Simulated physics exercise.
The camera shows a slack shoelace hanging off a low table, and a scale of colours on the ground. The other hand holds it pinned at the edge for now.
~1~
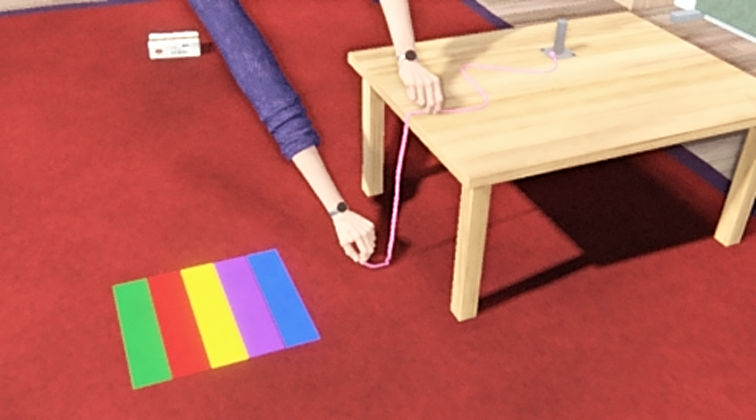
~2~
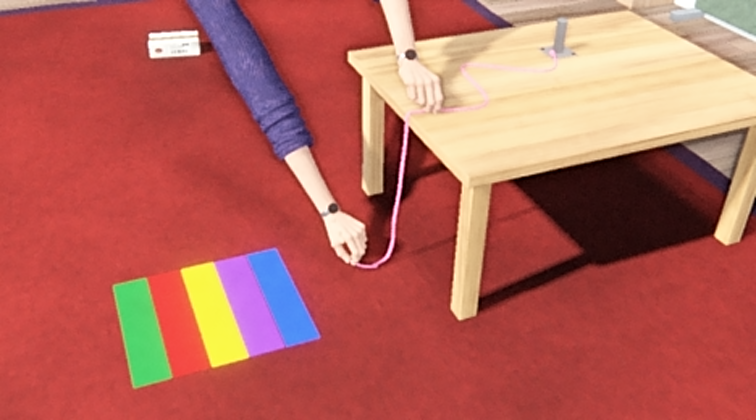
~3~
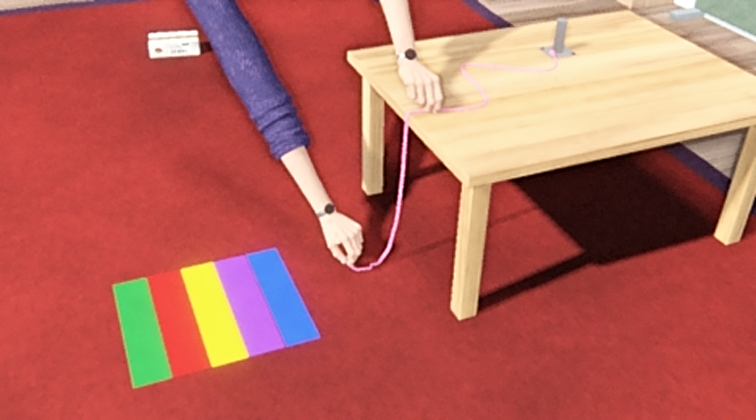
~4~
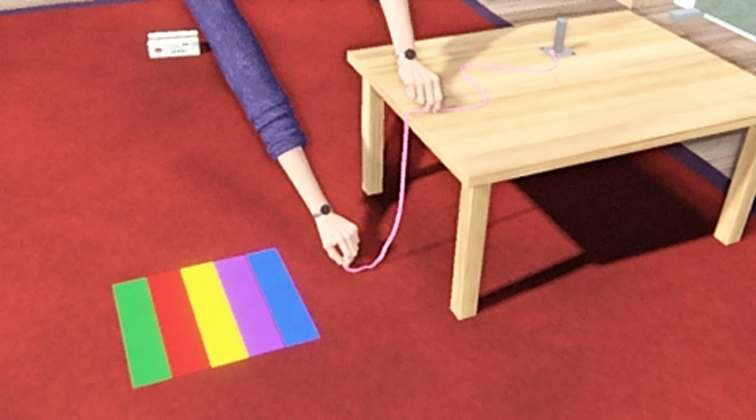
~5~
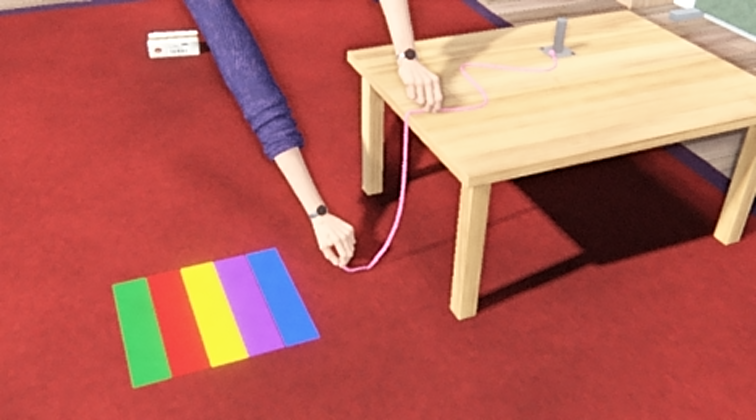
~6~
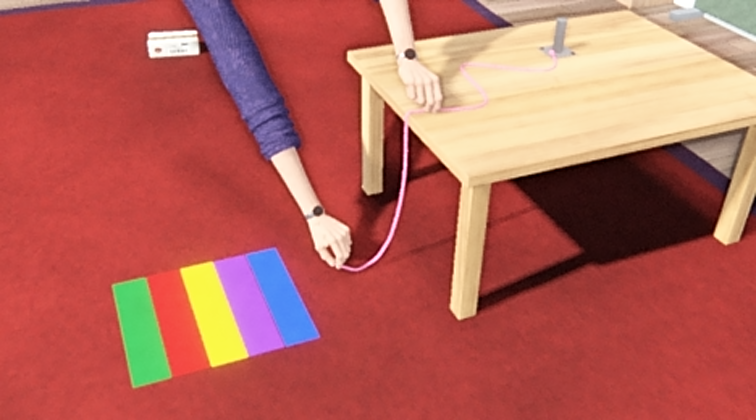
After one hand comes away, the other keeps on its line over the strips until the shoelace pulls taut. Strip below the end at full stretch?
Green.
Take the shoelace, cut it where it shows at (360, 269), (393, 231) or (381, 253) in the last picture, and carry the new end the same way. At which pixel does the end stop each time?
In turn, (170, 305) for the first, (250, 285) for the second and (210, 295) for the third.
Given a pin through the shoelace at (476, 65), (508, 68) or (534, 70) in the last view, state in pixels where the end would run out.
Per try (px, approx.): (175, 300), (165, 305), (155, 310).
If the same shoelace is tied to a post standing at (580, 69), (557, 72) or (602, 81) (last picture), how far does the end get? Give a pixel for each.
One per try, in order: (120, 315), (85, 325), (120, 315).
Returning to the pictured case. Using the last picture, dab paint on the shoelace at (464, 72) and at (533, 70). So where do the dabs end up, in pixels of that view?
End: (440, 88) and then (506, 66).
Soon after, end near (195, 298); over yellow.
After that, end near (156, 307); over red.
At the stop, end near (131, 313); over green. Over green.
